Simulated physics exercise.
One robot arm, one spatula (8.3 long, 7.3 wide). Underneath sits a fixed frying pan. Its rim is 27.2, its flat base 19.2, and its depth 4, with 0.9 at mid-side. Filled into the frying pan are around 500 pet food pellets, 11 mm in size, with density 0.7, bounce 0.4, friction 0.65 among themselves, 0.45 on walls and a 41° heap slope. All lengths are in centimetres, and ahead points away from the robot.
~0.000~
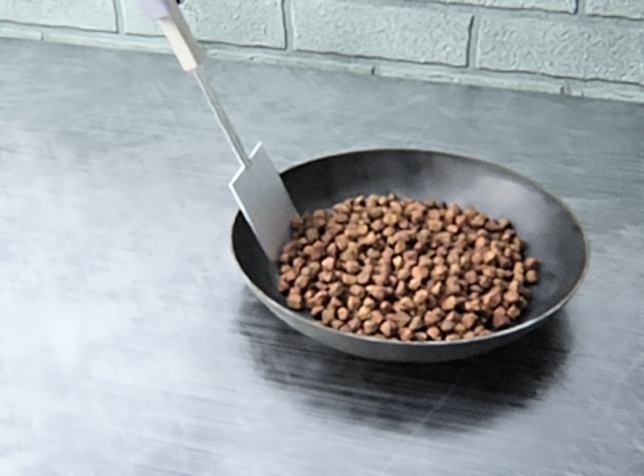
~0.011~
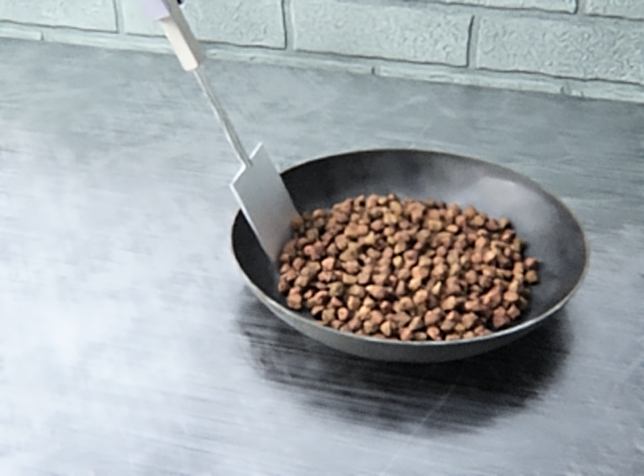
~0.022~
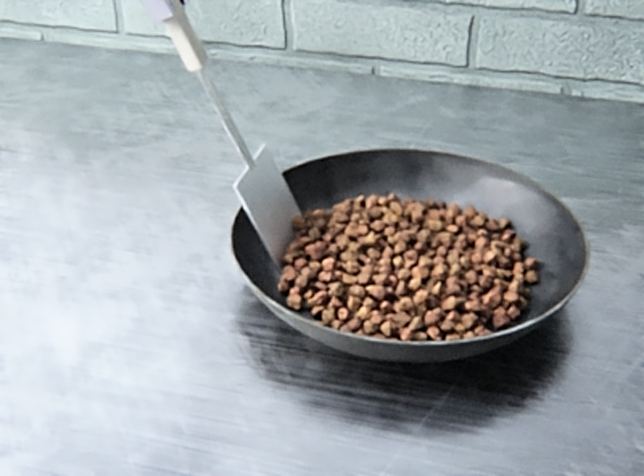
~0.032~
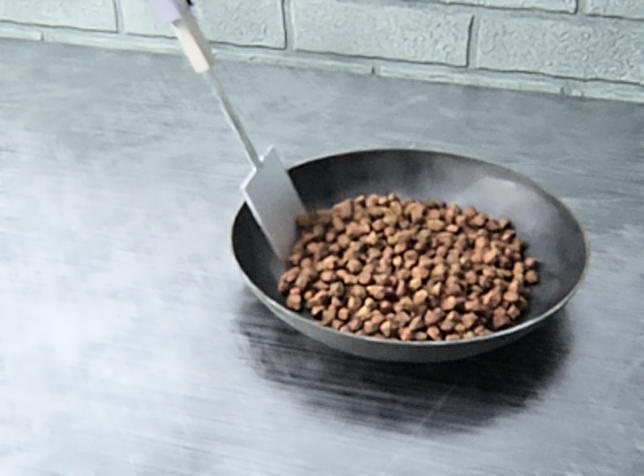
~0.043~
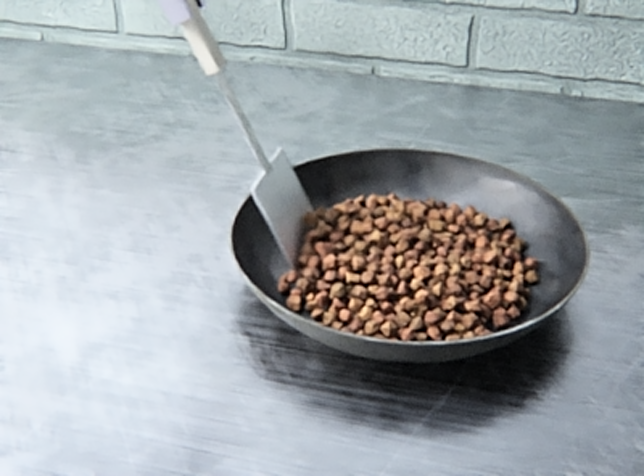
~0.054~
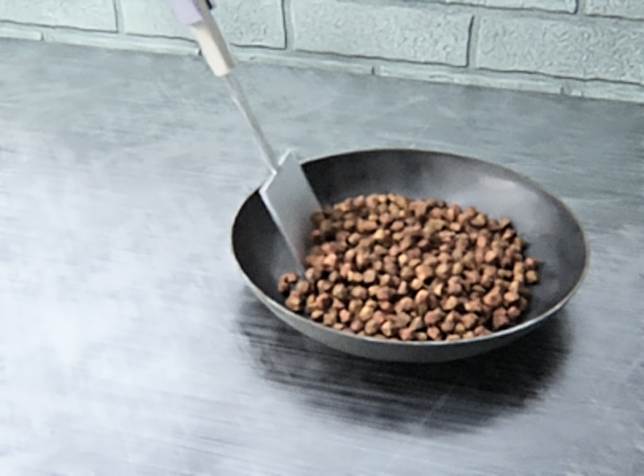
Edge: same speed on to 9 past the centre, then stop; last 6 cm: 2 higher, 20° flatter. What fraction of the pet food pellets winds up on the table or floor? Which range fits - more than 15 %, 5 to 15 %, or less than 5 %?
The range that fits is 5 to 15 %.
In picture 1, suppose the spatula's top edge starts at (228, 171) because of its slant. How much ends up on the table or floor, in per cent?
Spill: Approx. 10 per cent.
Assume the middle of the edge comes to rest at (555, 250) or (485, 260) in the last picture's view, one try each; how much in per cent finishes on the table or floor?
About 25 and 0 per cent.
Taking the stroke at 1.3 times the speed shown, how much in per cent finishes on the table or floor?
Near 15 in a hundred.
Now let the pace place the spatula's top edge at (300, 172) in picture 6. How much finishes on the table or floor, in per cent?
About 25 percent.
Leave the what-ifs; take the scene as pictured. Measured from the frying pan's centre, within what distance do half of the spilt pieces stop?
Distance, approx.: 18 cm.
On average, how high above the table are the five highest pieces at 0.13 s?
I'd say close to 4 cm on average.
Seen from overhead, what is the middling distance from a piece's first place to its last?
The value is roughly 5 cm.
After 0.13 s, sloping 65°, highest piece 4 above the table; 499 in the frying pan.
After 0.21 s, sloping 60°, highest piece 5 above the table; 499 in the frying pan.
After 0.45 s, sloping 45°, highest piece 6 above the table; 448 in the frying pan, 49 on the table or floor, 2 on the blade or in flight.
After 1.50 s, sloping 45°, highest piece 6 above the table; 447 in the frying pan, 52 on the table or floor.
In the end, 447 in the frying pan, 52 on the table or floor. That is 10 % on the table or floor.
